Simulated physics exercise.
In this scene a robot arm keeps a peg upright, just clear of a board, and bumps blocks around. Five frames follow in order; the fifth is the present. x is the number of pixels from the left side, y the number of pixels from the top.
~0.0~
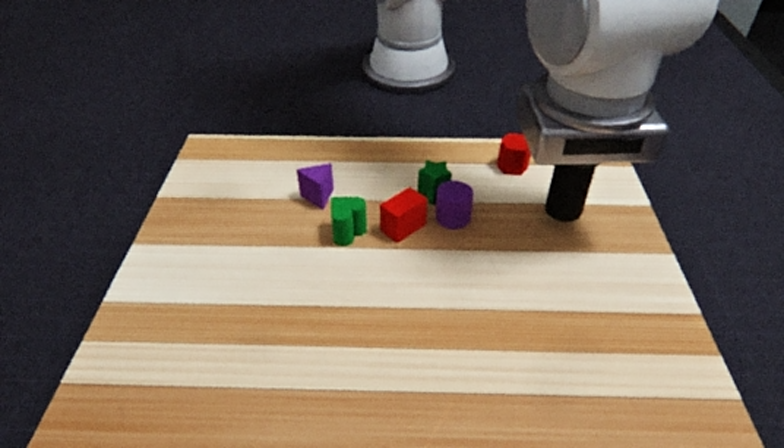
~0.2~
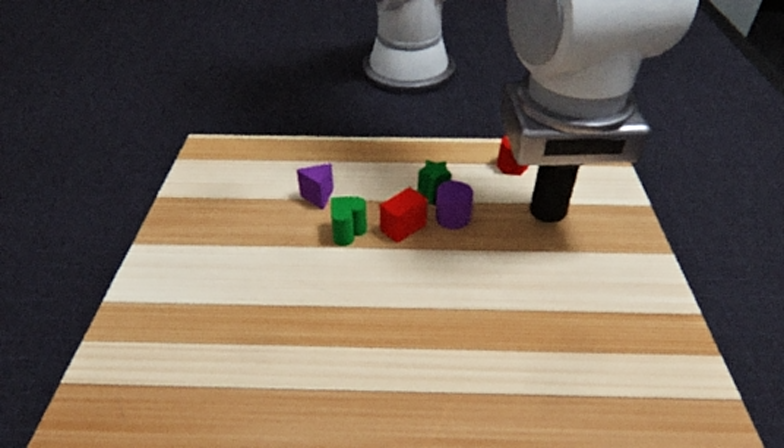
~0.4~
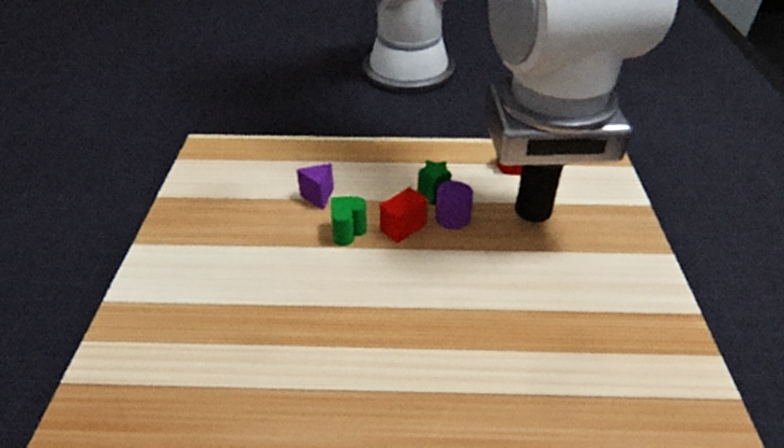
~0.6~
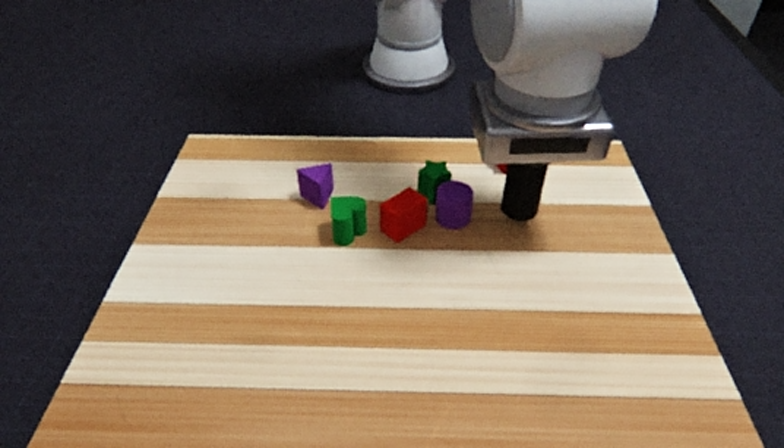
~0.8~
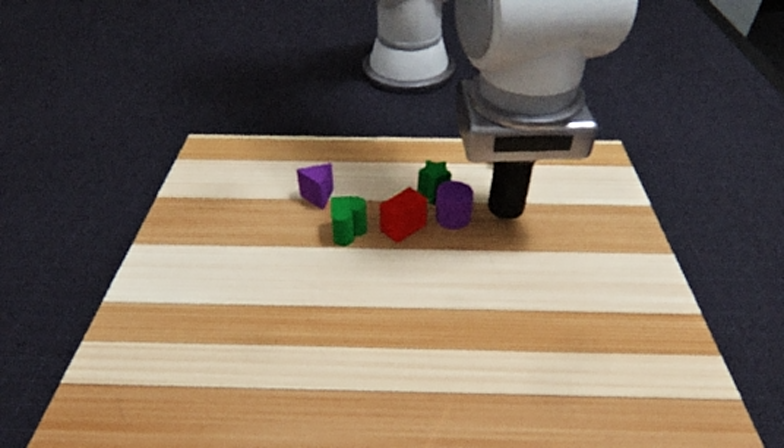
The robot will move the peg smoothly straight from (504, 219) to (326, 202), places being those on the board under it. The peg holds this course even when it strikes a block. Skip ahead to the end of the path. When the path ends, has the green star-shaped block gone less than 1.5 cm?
The answer is yes.
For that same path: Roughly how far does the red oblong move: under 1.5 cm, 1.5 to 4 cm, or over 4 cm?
Displaced more than 4 cm.
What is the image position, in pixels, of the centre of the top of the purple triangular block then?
The middle of the upper face of the purple triangular block will lie at about (298, 168) in the picture.
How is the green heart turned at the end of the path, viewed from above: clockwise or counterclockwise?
Rotation: Clockwise.
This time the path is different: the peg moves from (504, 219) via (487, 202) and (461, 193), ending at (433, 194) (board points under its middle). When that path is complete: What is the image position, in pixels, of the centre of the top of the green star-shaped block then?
Close to (404, 170).
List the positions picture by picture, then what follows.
The first frame shows peg tip (563, 210); block tops, purple triangular block (316, 172); green heart (346, 206); red oblong (404, 201); green star-shaped block (435, 168); purple circle (455, 191).
The second frame shows peg (548, 211); blocks unchanged.
The third frame shows peg (533, 211); blocks unchanged.
The fourth frame shows peg (519, 209); blocks unchanged.
The fifth frame shows peg (506, 208); purple triangular block (316, 172); green heart (346, 206); red oblong (404, 201); green star-shaped block (435, 168); purple circle (455, 191).
On the path given first. One third of the way, peg (443, 201); green heart (335, 207), turned 20° clockwise; red oblong (378, 210); purple circle (410, 195).
Two thirds of the way, peg (383, 195); green heart (325, 210), turned 35° clockwise; red oblong (353, 228), turned 20° anticlockwise; green star-shaped block (425, 166), turned 50° clockwise; purple circle (360, 200).
At the end, peg (324, 190); purple triangular block (298, 168), turned 15° clockwise; green heart (318, 216), turned 60° clockwise; red oblong (353, 230), turned 20° anticlockwise; green star-shaped block (425, 166), turned 50° clockwise; purple circle (346, 201).
